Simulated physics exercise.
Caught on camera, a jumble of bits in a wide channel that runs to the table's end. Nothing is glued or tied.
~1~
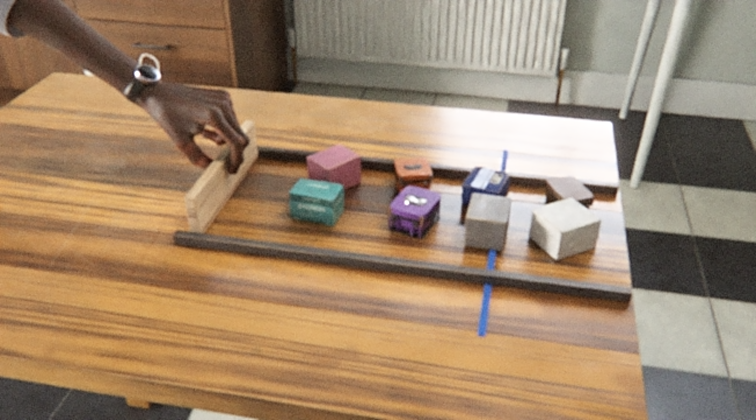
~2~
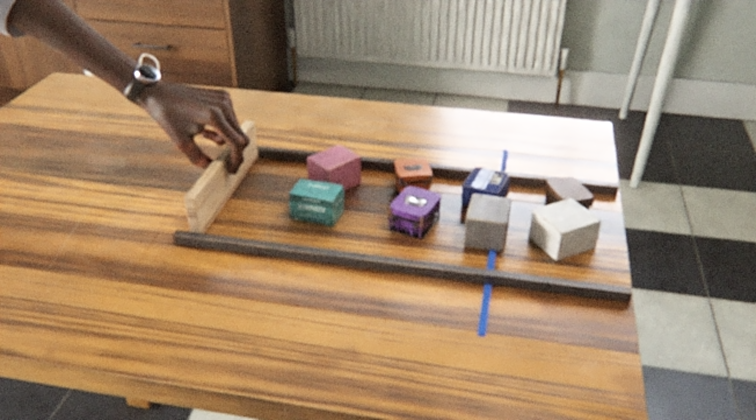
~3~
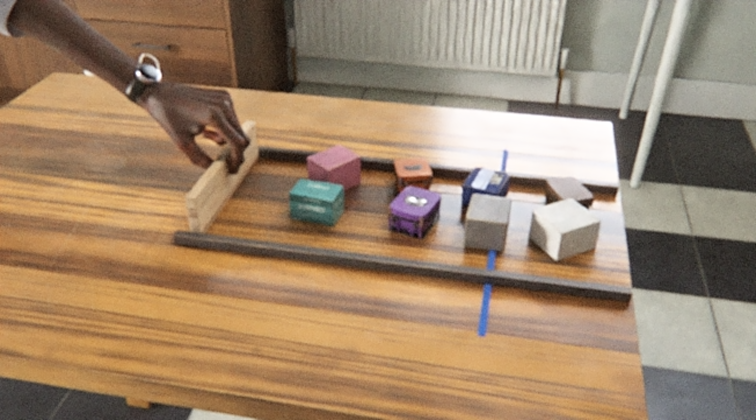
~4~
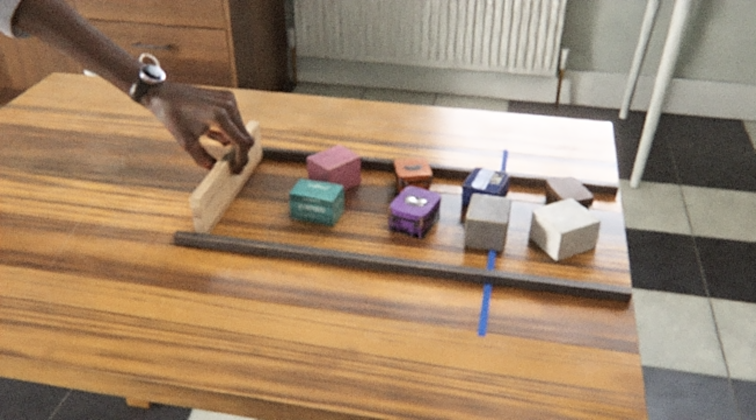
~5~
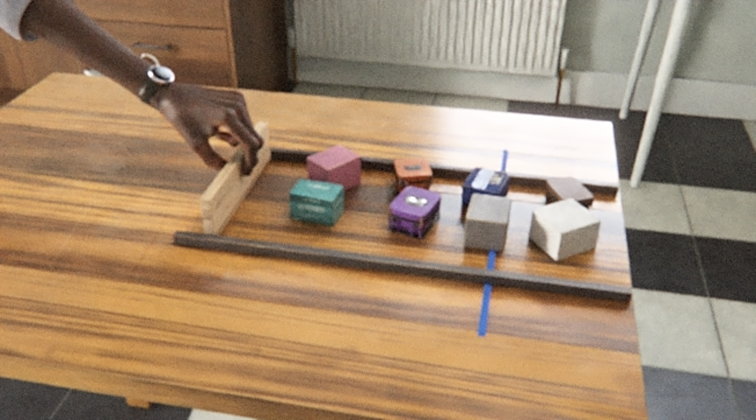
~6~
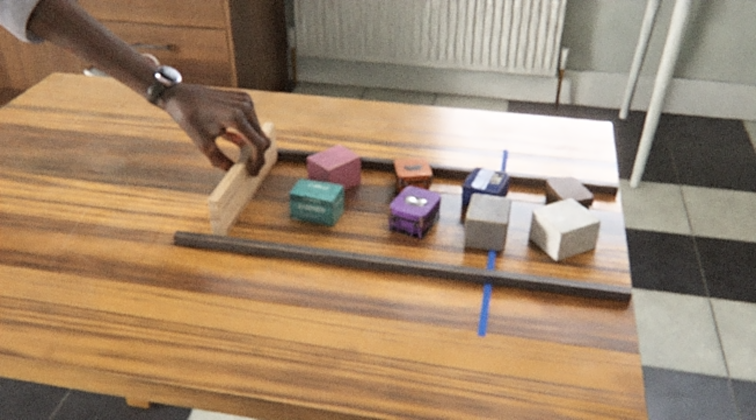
A hand held a wooden board upright at the left of a channel of scattered coloured blocks, then slid it slightly right toward the nearest ones, while the blocks themselves stayed still.
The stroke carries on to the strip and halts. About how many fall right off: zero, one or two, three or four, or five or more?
Outcome: The number that fall off is one or two.
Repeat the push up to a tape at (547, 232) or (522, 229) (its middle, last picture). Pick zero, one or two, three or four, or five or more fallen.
The falls would be 3 or 4; three or four.
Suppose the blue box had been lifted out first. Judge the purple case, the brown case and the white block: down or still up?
The purple case is kept; the brown case holds on; the white block drops off.
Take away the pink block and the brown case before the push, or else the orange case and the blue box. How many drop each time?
It would be 1 and 1.
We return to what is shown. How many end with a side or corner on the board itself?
It touches 2.
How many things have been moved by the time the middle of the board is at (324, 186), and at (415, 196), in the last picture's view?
At the one place 2, at the other 7.
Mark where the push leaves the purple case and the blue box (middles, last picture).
Near (565, 228) and (590, 200).
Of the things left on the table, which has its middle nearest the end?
Foremost is the grey block.
A little later, none off yet; brown case at rest near (568, 198); white block at rest near (564, 229); grey block at rest near (488, 222).
When it is over, the number that fall off is one or two; down, white block and brown case.
